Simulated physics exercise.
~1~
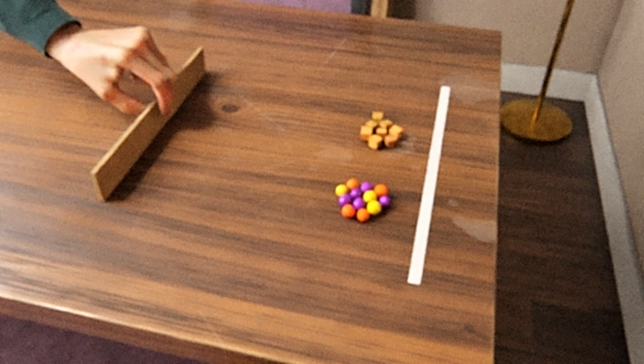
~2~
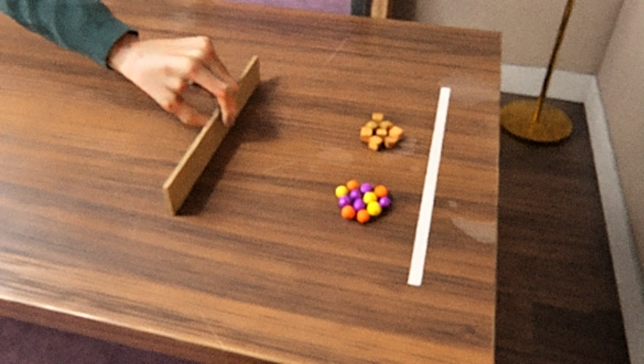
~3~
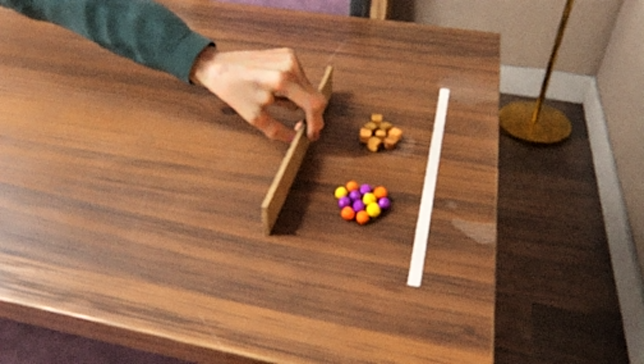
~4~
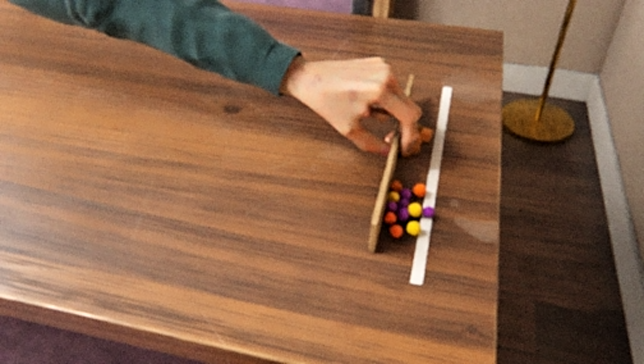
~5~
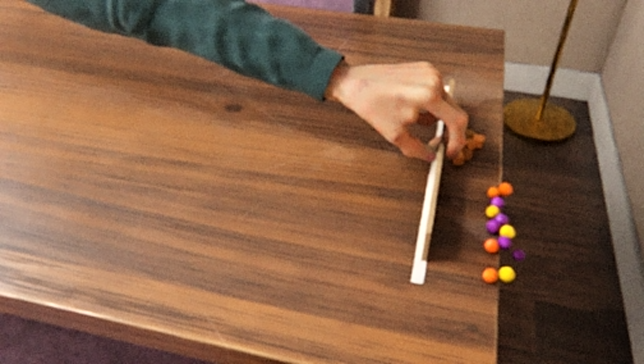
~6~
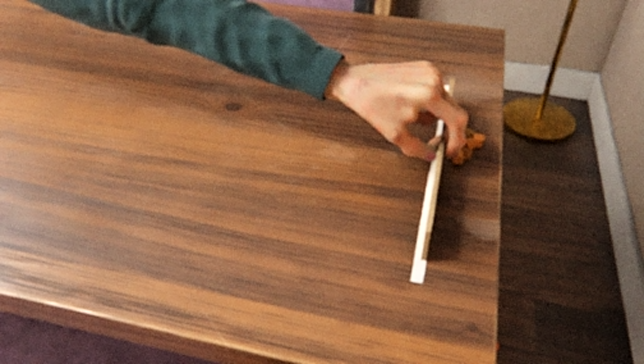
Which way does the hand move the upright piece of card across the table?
The hand moves the piece of card to the right, towards the white strip.
